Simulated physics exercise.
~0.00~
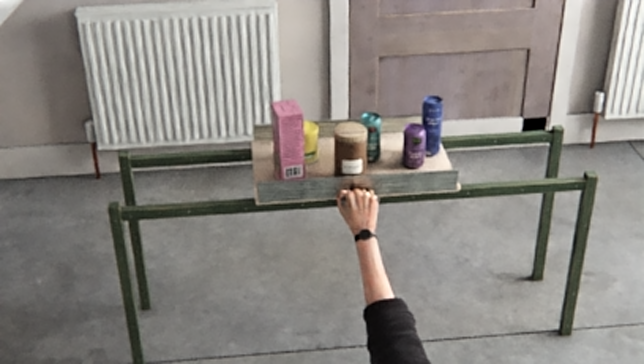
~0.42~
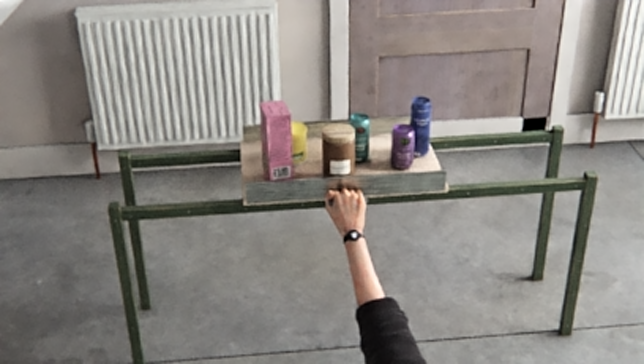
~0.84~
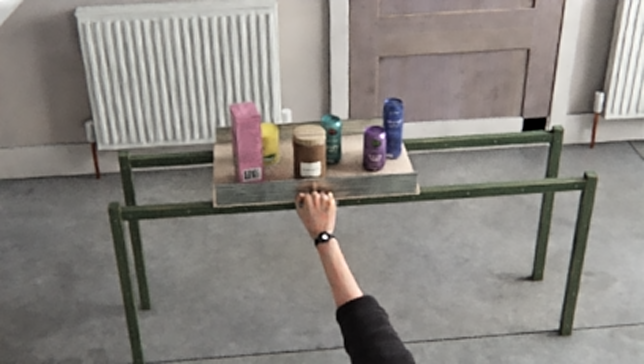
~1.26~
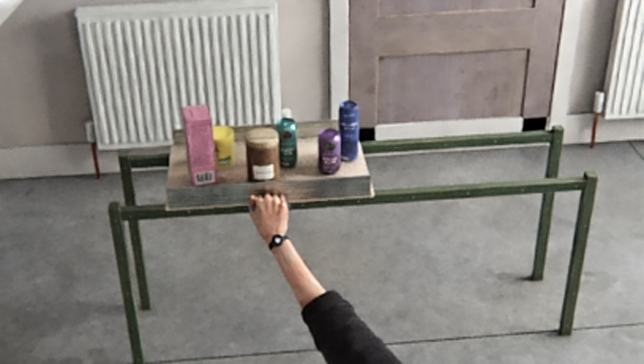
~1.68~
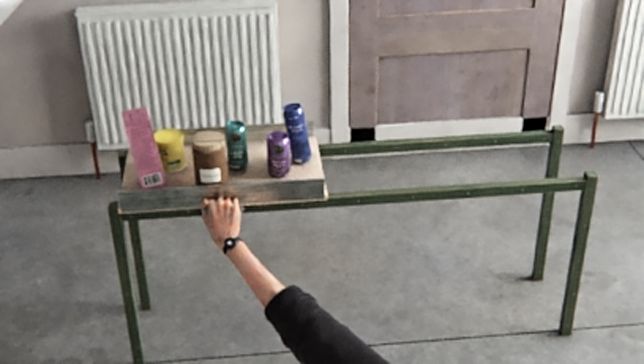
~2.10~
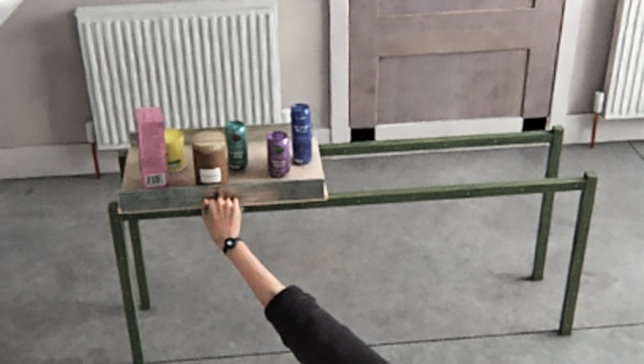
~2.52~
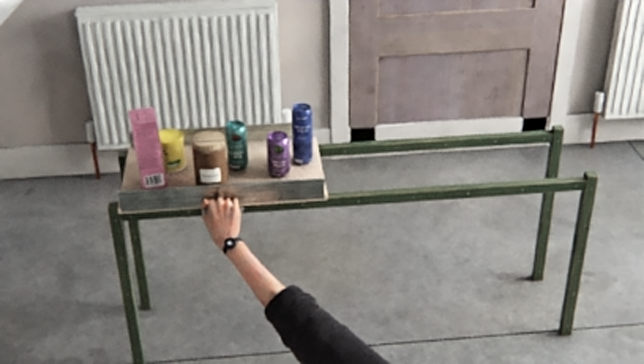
A hand slides a tray of six containers left along green rails until it stops, everything upright.
